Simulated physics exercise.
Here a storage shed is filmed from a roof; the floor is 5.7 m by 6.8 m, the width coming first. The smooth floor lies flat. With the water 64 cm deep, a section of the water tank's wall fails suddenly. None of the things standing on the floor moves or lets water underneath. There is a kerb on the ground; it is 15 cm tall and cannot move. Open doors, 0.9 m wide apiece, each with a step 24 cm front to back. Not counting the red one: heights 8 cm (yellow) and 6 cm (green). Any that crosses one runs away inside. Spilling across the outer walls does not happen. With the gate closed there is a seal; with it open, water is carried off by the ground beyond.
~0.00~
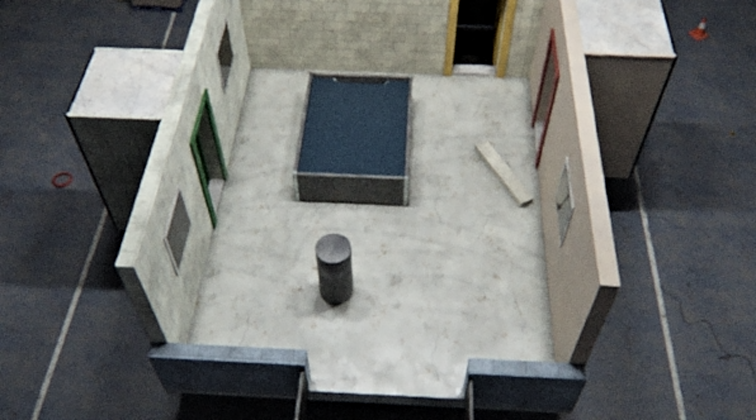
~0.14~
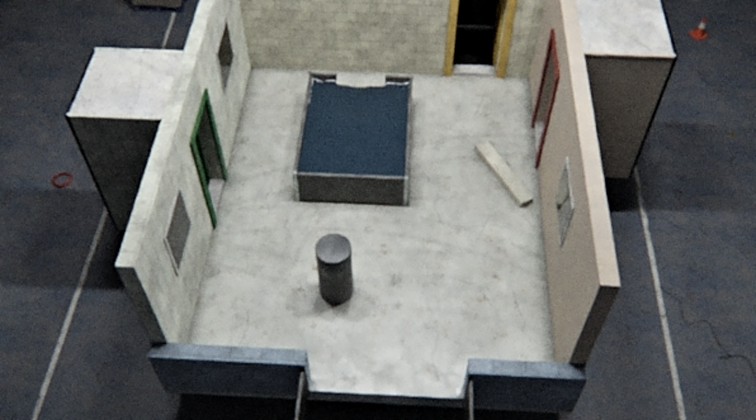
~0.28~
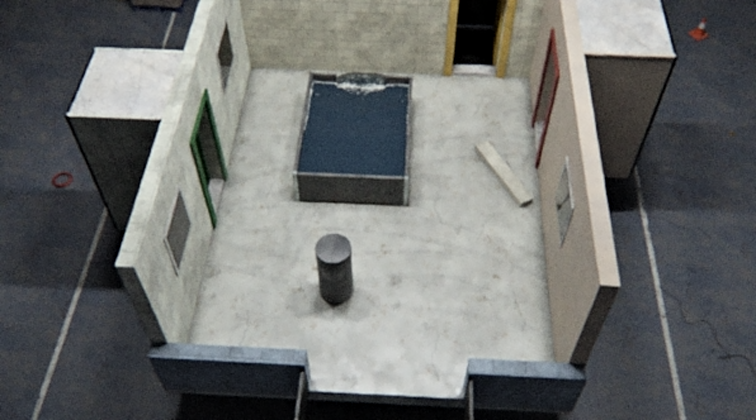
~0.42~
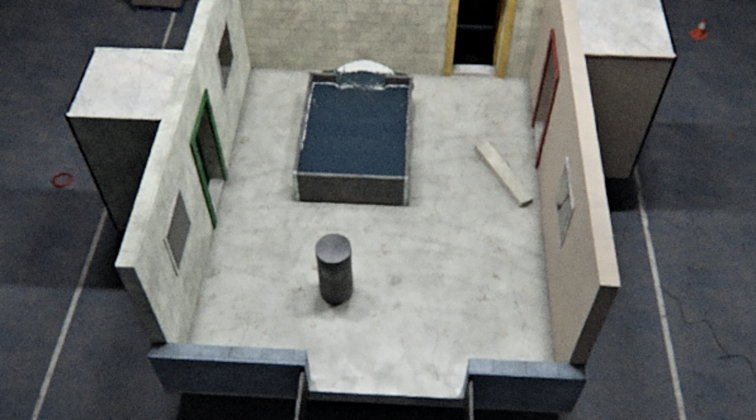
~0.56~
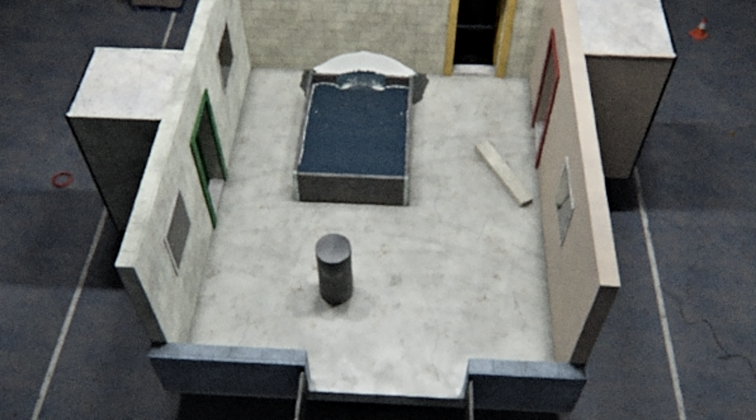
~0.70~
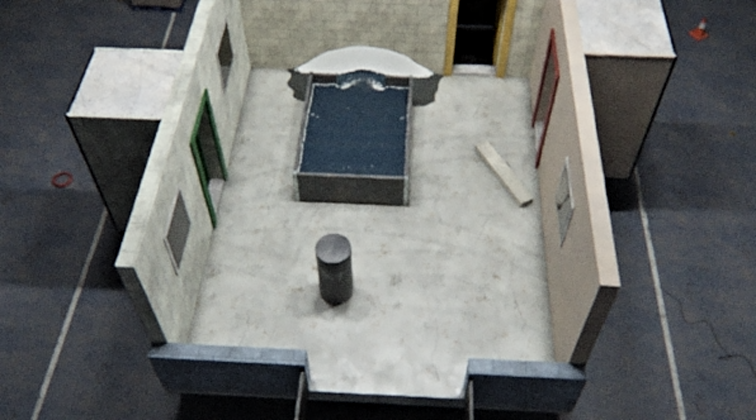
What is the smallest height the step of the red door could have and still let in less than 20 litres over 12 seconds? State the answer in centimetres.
About 15 cm.
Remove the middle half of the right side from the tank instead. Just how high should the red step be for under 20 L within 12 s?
A height of around 26 cm.
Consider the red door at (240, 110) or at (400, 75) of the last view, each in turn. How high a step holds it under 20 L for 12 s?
In turn: About 17 cm, about 34 cm.
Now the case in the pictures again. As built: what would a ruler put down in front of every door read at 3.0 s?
Lab note, cm: Red 16; yellow 7; green 5.
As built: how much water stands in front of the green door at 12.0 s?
Some 3.5 cm.
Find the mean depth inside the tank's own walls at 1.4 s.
Roughly 49 cm on average.
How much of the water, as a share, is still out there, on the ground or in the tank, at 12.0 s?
I'd estimate some 90 in a hundred.
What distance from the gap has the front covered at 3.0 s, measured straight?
Near 4.6 metres, give or take.
After 1.4 s water covers 15 % of the floor, deepest (49 cm) near (365, 76); it has not reached the red door.
After 3.0 s water covers 40 % of the floor, deepest (34 cm) near (365, 76); 16 cm at the red door, 0 litres in over its 17 cm step.
After 12.0 s water covers 95 % of the floor, deepest (12 cm) near (524, 192); 12 cm at the red door, 8 litres in over its 17 cm step.
At the red door as built, the water arrived by 2.0 s and peaked near 20 cm at 5.4 s.
With a step of 13.5 cm, 33 litres would have come in within the 12 s; with 18.5 cm, 3 litres. So under 20 litres takes about 15 cm.
